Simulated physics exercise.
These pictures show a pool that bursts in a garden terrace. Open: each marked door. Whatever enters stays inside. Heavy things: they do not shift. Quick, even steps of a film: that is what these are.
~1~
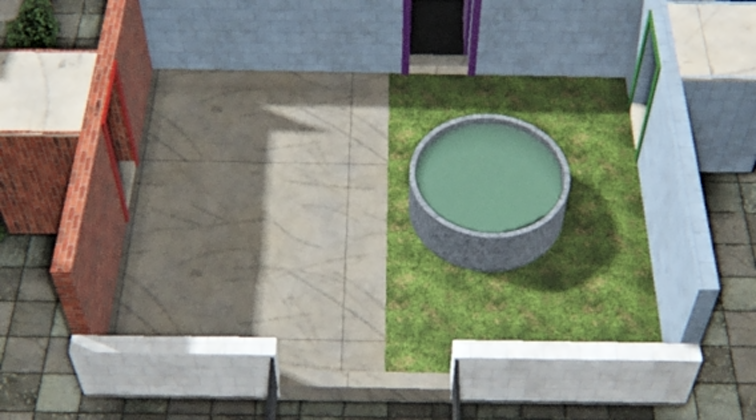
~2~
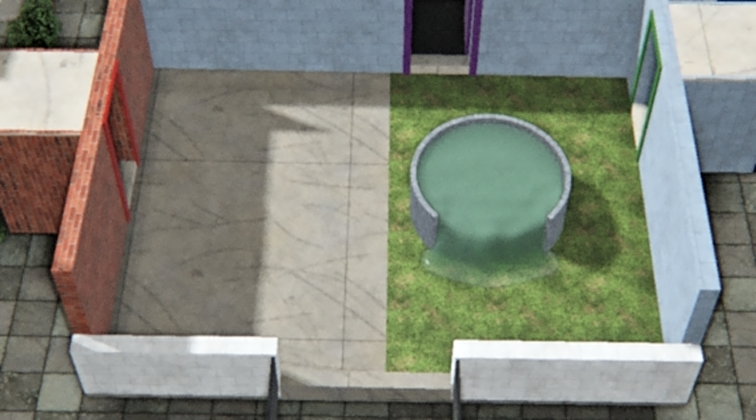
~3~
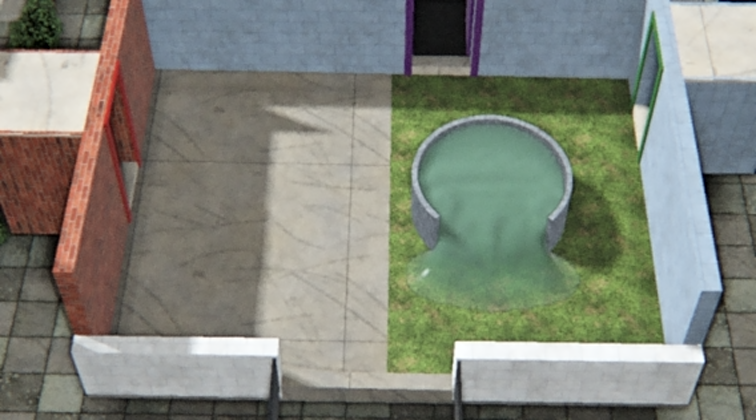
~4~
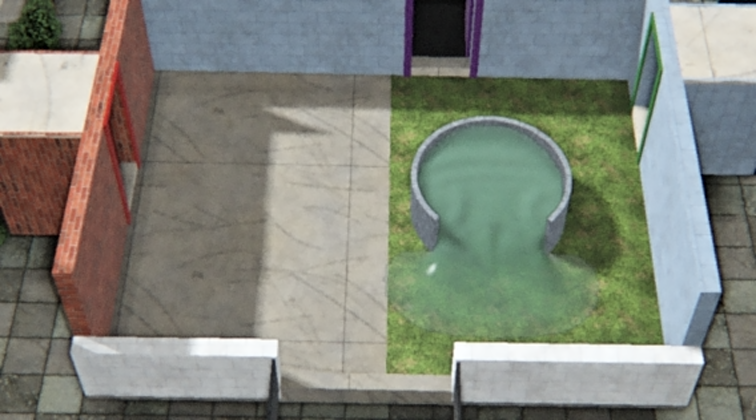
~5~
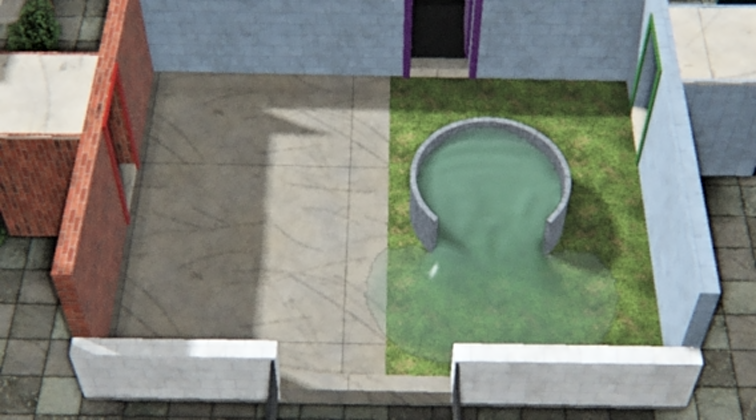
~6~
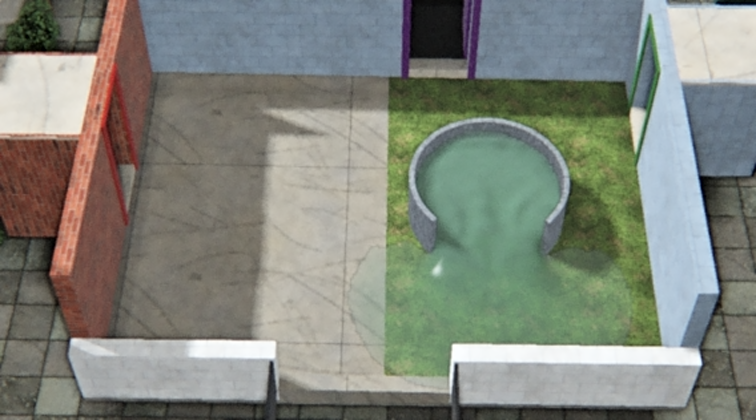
Green water bursting through the front of a round stone tank and spreading across the grass onto grey paving in a walled terrace.
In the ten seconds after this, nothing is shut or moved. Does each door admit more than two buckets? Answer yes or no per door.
Answers: The purple door: No; the green door: No; the red door: No.
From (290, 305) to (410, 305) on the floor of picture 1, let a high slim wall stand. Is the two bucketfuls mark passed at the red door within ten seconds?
With that change, the red door stays within limit.
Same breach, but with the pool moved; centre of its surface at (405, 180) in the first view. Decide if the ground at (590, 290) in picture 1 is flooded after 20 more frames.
That spot ends up drenched.
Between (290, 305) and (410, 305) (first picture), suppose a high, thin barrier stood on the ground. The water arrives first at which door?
My choice is the green-painted one.
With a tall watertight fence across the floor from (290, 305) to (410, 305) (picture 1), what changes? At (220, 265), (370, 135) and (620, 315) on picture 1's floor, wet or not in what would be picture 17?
Submerged; untouched; submerged.
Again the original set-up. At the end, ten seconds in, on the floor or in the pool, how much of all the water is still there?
I'd estimate close to 70 per cent.
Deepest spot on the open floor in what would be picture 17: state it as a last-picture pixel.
Roughly at pixel (661, 380).
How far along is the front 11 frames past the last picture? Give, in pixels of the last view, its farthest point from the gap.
Somewhere around (200, 371).
A moment on, water covers 25 % of the floor; the purple door not reached, the green door not reached, the red door not reached.
Next, water covers 25 % of the floor; the purple door not reached, the green door not reached, the red door not reached.
Then, water covers 40 % of the floor; the purple door not reached, the green door wet at the sill, nothing in, the red door not reached.
Later, water covers 65 % of the floor; the purple door not reached, the green door wet at the sill, nothing in, the red door wet at the sill, nothing in.
In the end, water covers 85 % of the floor; the purple door wet at the sill, nothing in, the green door wet at the sill, nothing in, the red door wet at the sill, nothing in.
